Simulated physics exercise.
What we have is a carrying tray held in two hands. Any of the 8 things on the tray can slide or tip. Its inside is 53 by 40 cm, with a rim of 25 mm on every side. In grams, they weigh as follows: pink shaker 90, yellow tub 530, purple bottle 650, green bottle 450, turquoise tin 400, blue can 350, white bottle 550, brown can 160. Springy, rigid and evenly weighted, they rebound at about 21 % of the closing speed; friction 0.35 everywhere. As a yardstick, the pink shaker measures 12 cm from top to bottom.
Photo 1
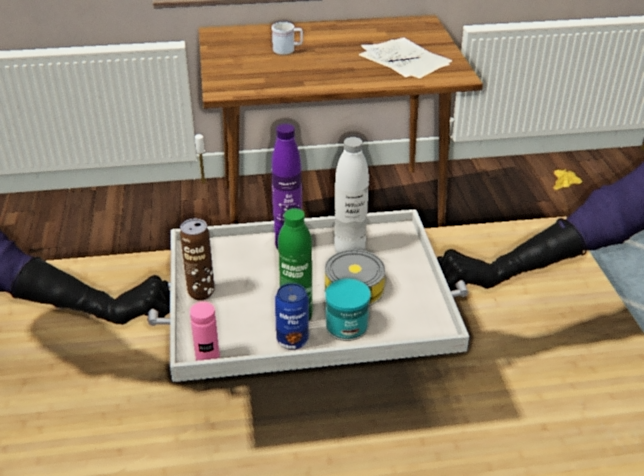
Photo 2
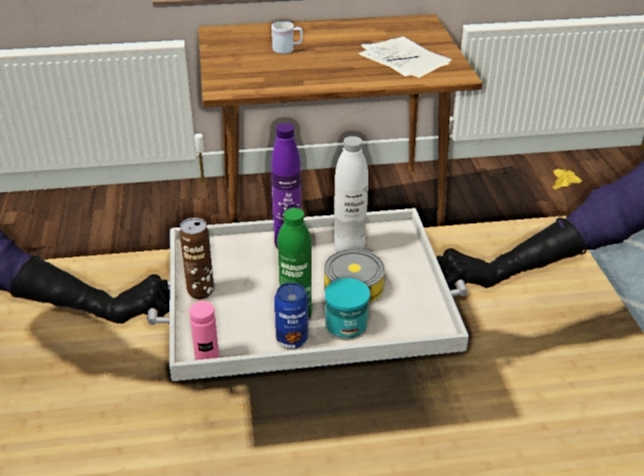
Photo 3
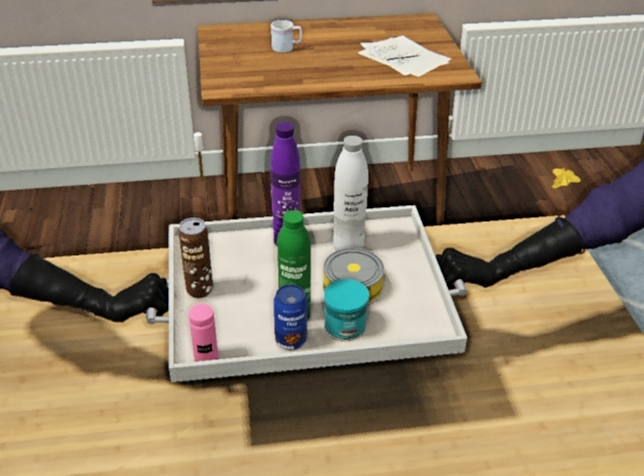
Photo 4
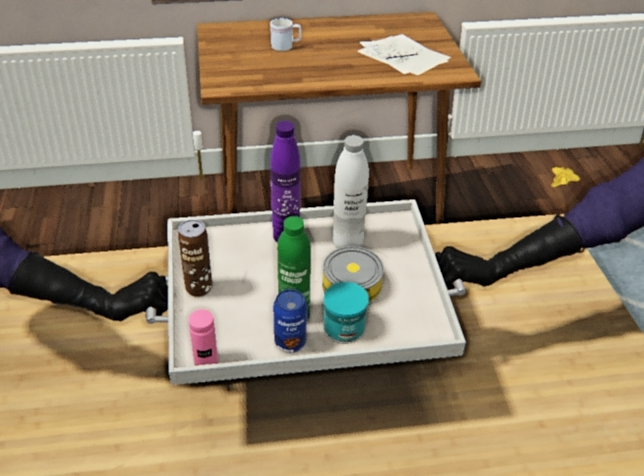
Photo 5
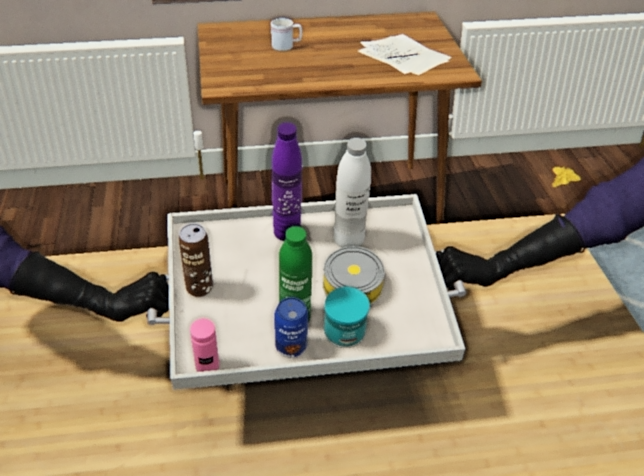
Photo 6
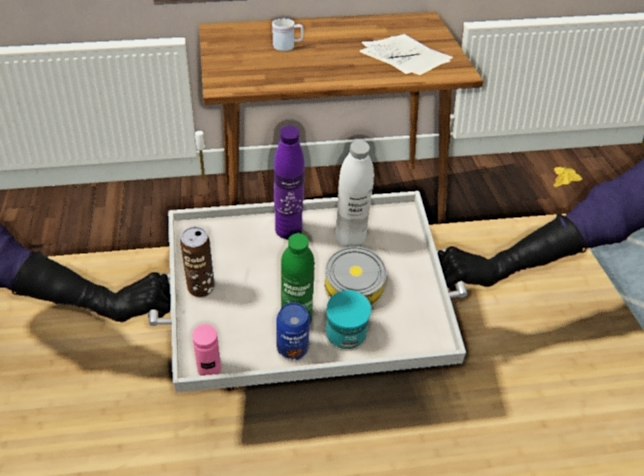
A white tray, held at both ends by black-gloved hands, tilts slowly, its near edge lowering, above a pale wooden surface in a room seen from slightly above. It carries purple and white bottles at the back, a brown can and pink shaker left, and a green bottle, blue can, turquoise tin and yellow-and-grey tub around the middle. The items lean slightly with the tray, barely shifting, while the camera stays still.
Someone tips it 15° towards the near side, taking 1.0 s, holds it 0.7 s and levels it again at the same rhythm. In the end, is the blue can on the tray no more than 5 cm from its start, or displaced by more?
After the tipping it has moved on.
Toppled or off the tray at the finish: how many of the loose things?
Count: 4.
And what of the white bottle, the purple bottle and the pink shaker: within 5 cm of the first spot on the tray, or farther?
Well, the white bottle winds up somewhere else; the purple bottle winds up somewhere else; and the pink shaker remains where it was.
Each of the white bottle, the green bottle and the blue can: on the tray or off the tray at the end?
Afterwards, the white bottle stays on its support, the green bottle leaves its support, and the blue can leaves its support.
Then, 0.50 s on from there, tilt 15°, near edge down; blue can 19° off its base near (292, 344); purple bottle 57° off its base; green bottle 22° off its base.
Then, 0.80 s on from there, tilt 15°, near edge down; green bottle and blue can now off the tray; purple bottle on its side; white bottle 69° off its base.
Then, 1.00 s on from there, tilt 15°, near edge down; purple bottle on its side; white bottle on its side; turquoise tin moved 4 cm.
Then, 1.40 s on from there, tilt 8°, near edge down; purple bottle on its side; white bottle on its side; turquoise tin moved 4 cm.
In the end, off the tray, green bottle and blue can; toppled on the tray, purple bottle and white bottle; the other 4 under 5 cm from the start.
